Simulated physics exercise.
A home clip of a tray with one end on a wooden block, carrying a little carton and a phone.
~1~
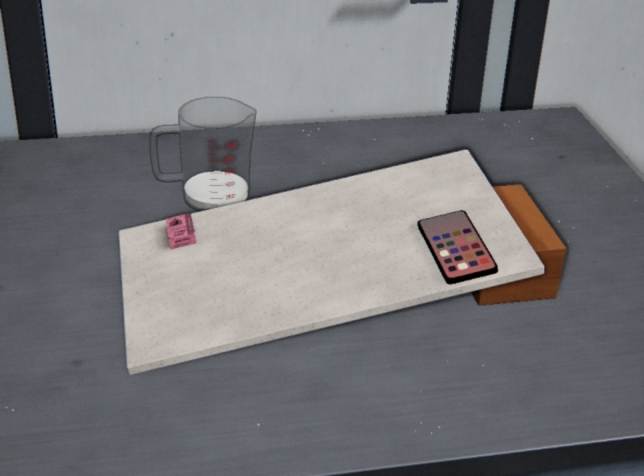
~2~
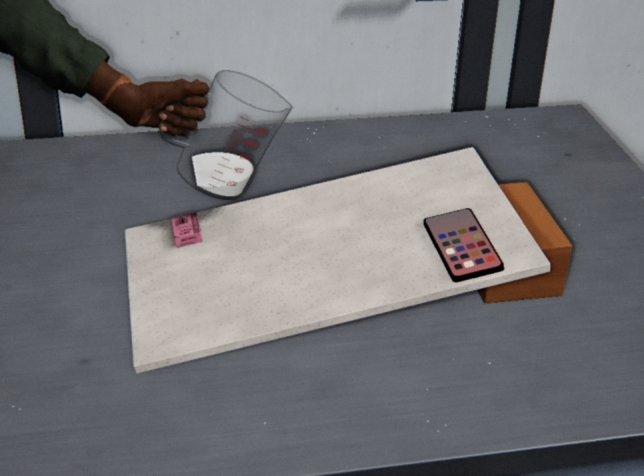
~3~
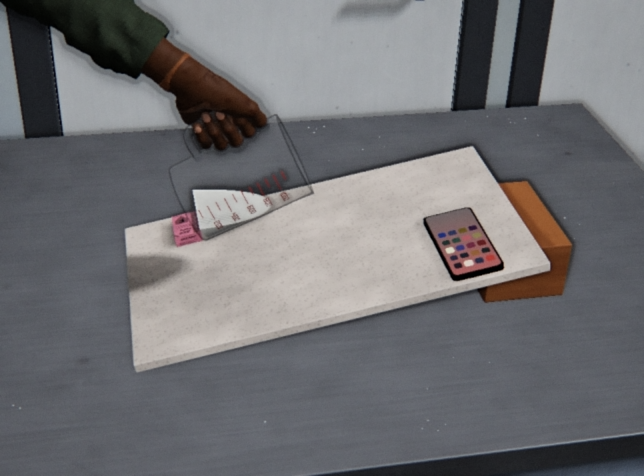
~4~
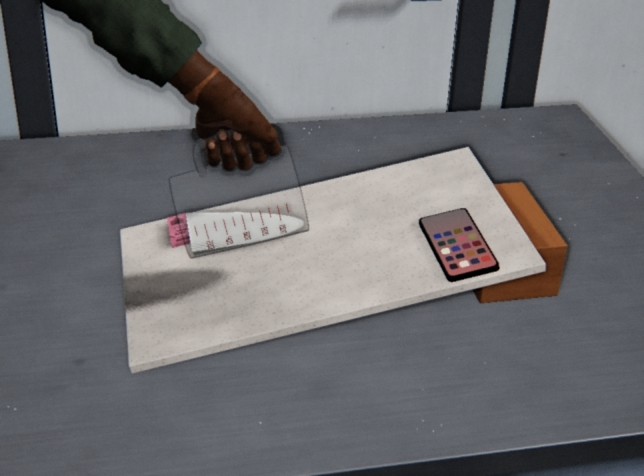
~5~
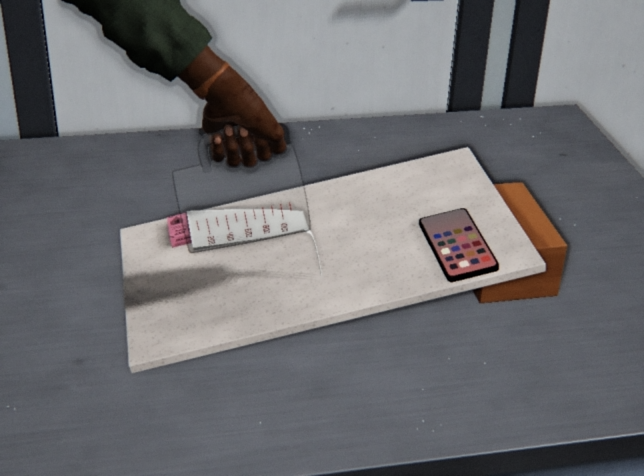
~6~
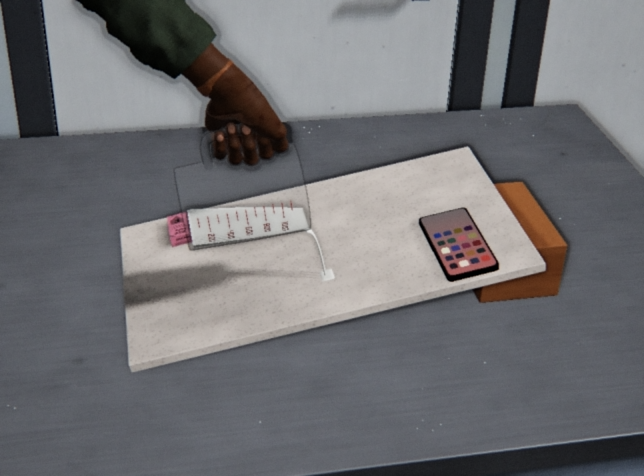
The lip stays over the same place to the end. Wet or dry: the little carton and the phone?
The little carton remains untouched; the phone remains untouched.
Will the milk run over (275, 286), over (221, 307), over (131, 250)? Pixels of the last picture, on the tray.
The first is wet; the next reached; the last not reached.
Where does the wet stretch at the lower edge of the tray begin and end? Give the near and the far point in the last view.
Near limit (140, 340), far limit (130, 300).
Soon after, it runs down to the left; the little carton is dry; the phone is dry.
Later, it runs down to the left and off the end; the little carton is dry; the phone is dry.
In the end, it runs down to the left and off the end; the little carton is dry; the phone is dry.
